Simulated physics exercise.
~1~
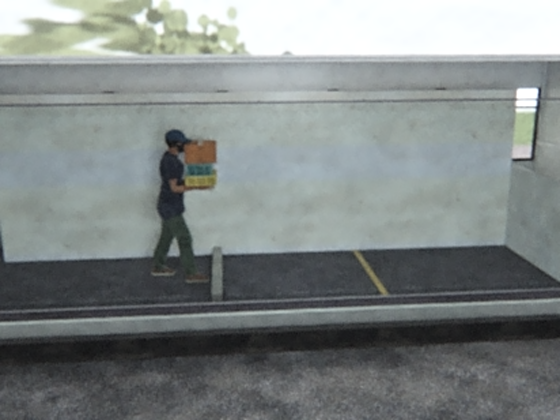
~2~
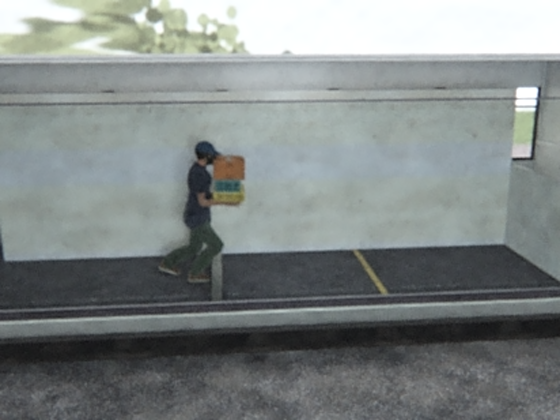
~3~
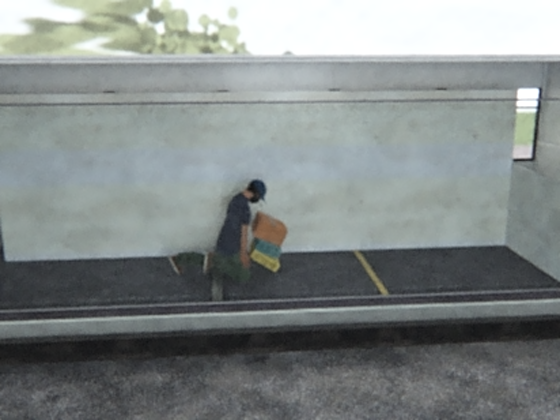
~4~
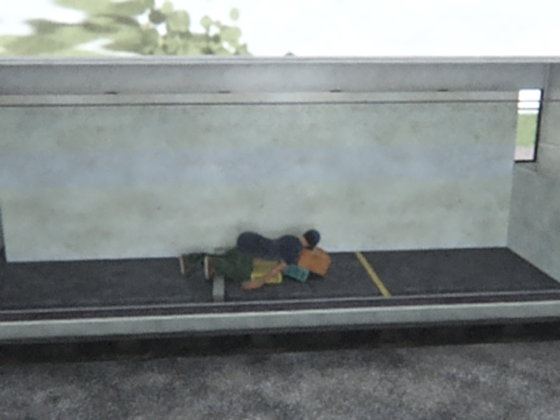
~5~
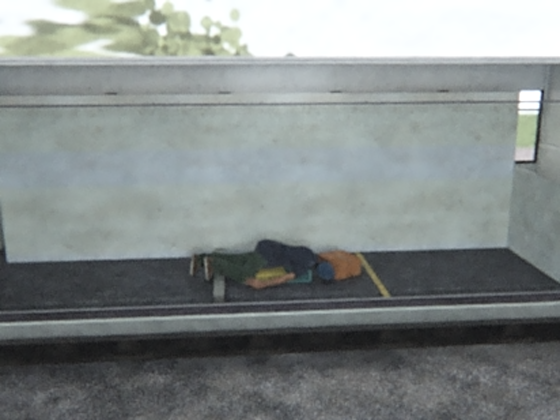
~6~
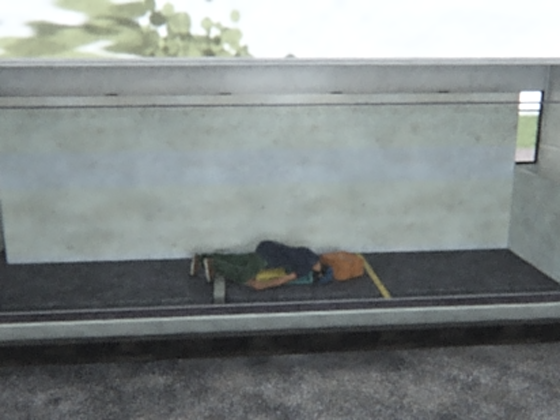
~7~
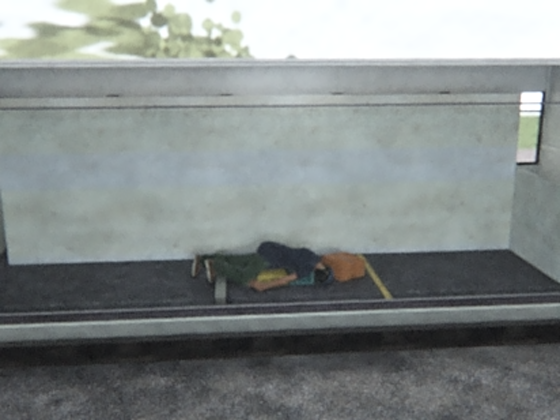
A person in a cap, dark shirt and green trousers walks right along a dark floor in front of a pale wall, carrying an orange carton stacked on a teal crate and a yellow crate. The person reaches a low rail standing in the way and pitches forward over it, knees dropping and the stack tilting in front. The person lands face down, stretched out along the floor, as the load comes down underneath and ahead. The orange carton slides slightly farther right. Everything then lies still, with the carton resting just short of the yellow line and both crates behind it.
